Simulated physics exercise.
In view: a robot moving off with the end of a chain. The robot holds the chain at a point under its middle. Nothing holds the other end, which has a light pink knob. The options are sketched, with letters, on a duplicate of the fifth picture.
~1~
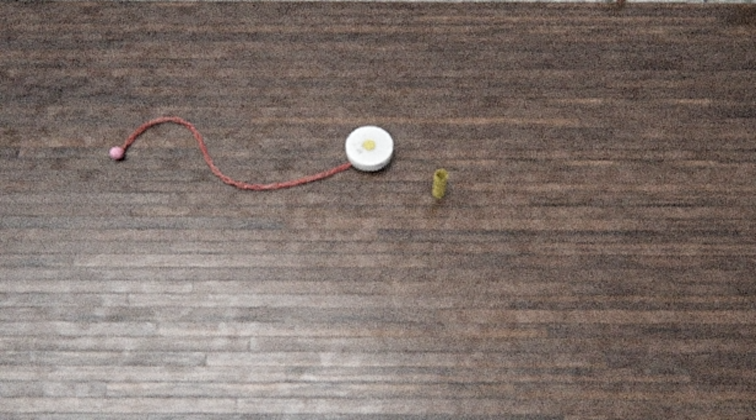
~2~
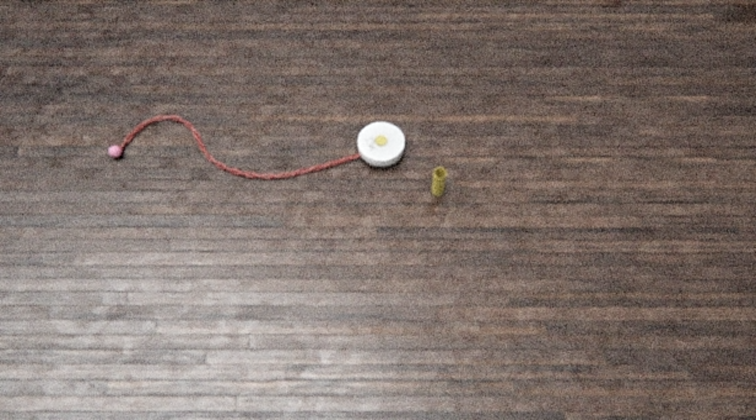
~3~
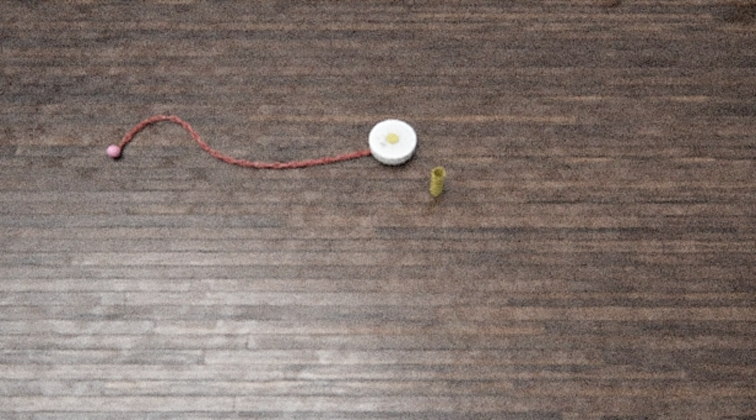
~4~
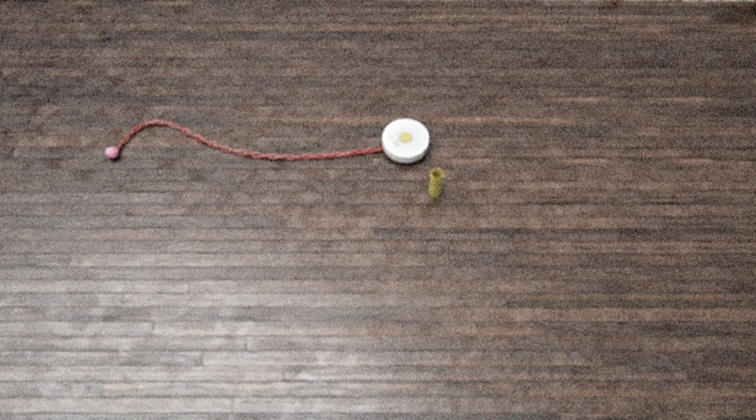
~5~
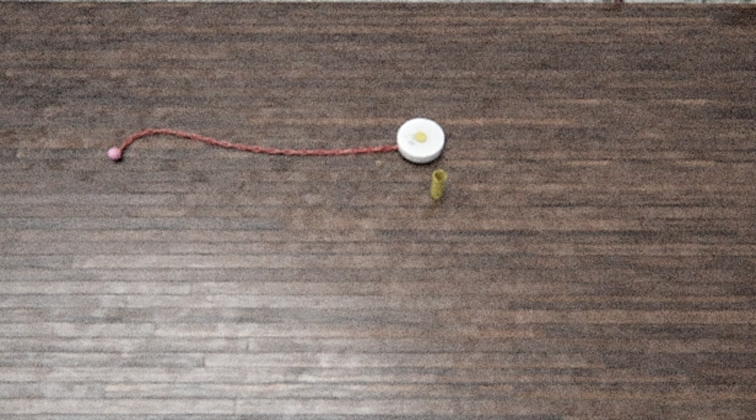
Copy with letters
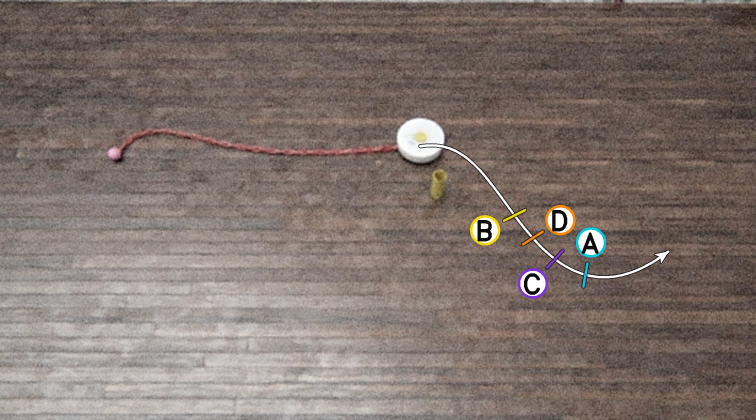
At first, a round white robot sits on a dark wooden floor, joined to a curvy reddish chain with a light pink knob at its far left end, near a small yellow post. The robot then moves steadily right, passing behind the post's left side, and the chain's bends flatten while the knob barely shifts.
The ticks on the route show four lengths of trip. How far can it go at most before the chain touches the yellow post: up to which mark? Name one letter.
B.
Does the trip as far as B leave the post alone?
For that mark, yes.
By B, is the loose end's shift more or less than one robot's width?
More.
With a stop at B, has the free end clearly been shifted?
By then, yes.
On the marked copy, A at (585, 275); B at (515, 215); C at (555, 259); D at (533, 238); the route from (420, 146) via (529, 234) to (668, 251).
Taking B. A third of the way, robot (464, 150), middle of the chain (300, 146), free end (142, 141).
Two thirds of the way, robot (494, 181), middle of the chain (332, 150), free end (175, 141).
When it is over, robot (516, 211), middle of the chain (357, 160), free end (201, 141); nothing has been touched.
As for the rest, A brings the chain against the post; C brings the chain against the post; D brings the chain against the post.
